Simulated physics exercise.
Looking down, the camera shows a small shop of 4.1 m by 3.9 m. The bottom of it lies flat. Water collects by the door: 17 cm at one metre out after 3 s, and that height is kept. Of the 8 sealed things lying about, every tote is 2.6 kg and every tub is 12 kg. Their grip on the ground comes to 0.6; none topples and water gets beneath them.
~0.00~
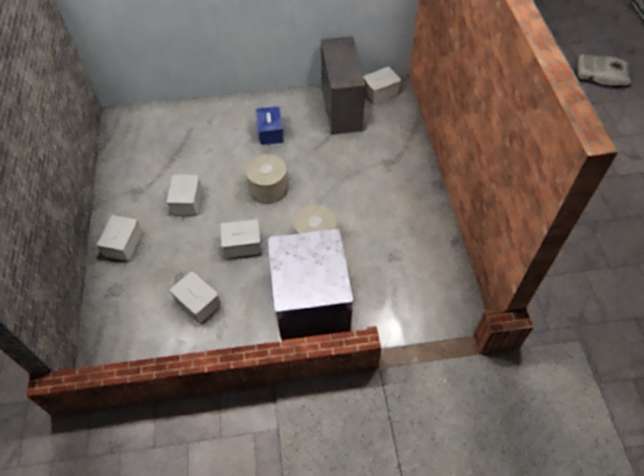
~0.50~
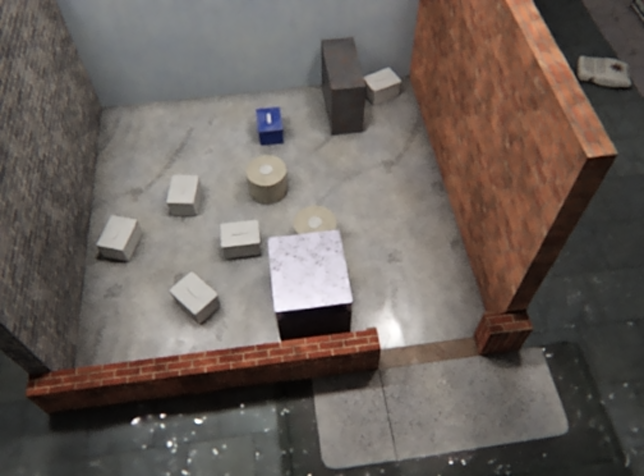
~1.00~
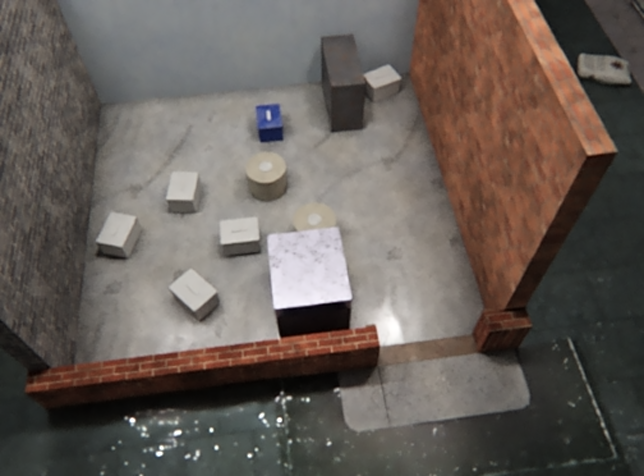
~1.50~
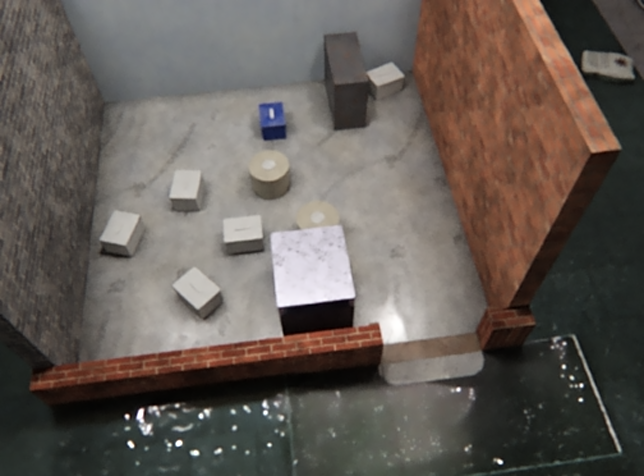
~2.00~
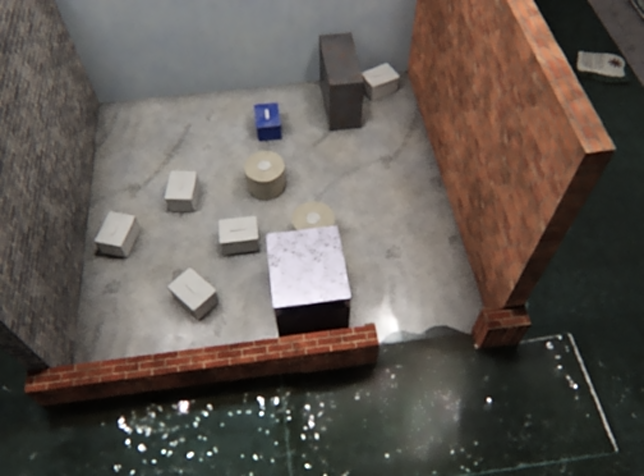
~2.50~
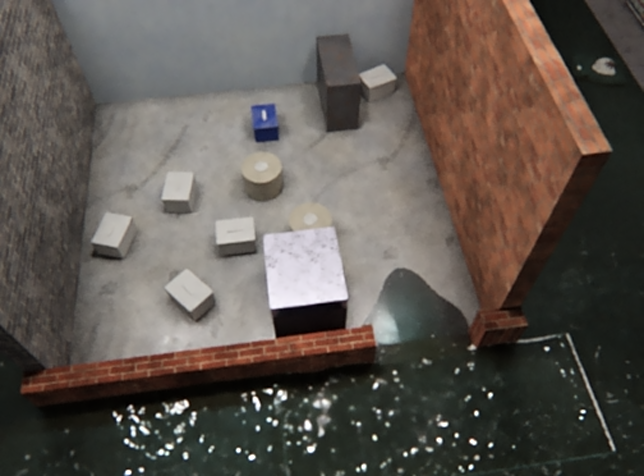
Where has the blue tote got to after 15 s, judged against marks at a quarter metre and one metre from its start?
It gets pushed well away.
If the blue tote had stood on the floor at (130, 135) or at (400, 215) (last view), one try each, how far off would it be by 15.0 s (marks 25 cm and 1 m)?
The first time it wanders far off, the second time it wanders far off.
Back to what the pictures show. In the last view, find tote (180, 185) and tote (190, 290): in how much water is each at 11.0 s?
Depth approx. 2 cm / 1 cm.
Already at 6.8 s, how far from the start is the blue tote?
It is about 60 cm out of place by then.
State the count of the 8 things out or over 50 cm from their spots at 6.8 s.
I make it 1.
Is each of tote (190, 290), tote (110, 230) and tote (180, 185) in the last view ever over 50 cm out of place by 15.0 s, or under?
Order as asked: Above, above, within.
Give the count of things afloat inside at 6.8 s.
The number is 1.
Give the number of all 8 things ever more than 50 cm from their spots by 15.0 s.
The number is 4.
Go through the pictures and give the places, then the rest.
The blue tote at (269, 118), on the bottom; 0.0 m2 under water; 0 of 8 have shifted, in the first picture.
The blue tote at (269, 119), on the bottom; 0.0 m2 under water; 0 of 8 have shifted, in the second picture.
The blue tote at (269, 116), on the bottom; 0.0 m2 under water; 0 of 8 have shifted, in the third picture.
The blue tote at (272, 114), on the bottom; 0.0 m2 under water; 0 of 8 have shifted, in the fourth picture.
The blue tote at (267, 115), on the bottom; water covers 0.0 m2; 0 of 8 have shifted, in the fifth picture.
The blue tote at (264, 116) rests on the ground; 0.5 m2 under water; 0 of 8 have shifted, in the sixth picture.
After 3.5 s the blue tote is near (264, 116), 0.0 m from its start, aground; 0 afloat.
After 6.8 s the blue tote is near (210, 111), 0.7 m from its start, aground; 1 afloat.
After 11.0 s the blue tote is near (104, 175), 2.0 m from its start, afloat; 4 afloat.
After 15.0 s the blue tote is near (144, 347), 3.2 m from its start, afloat; 6 afloat.
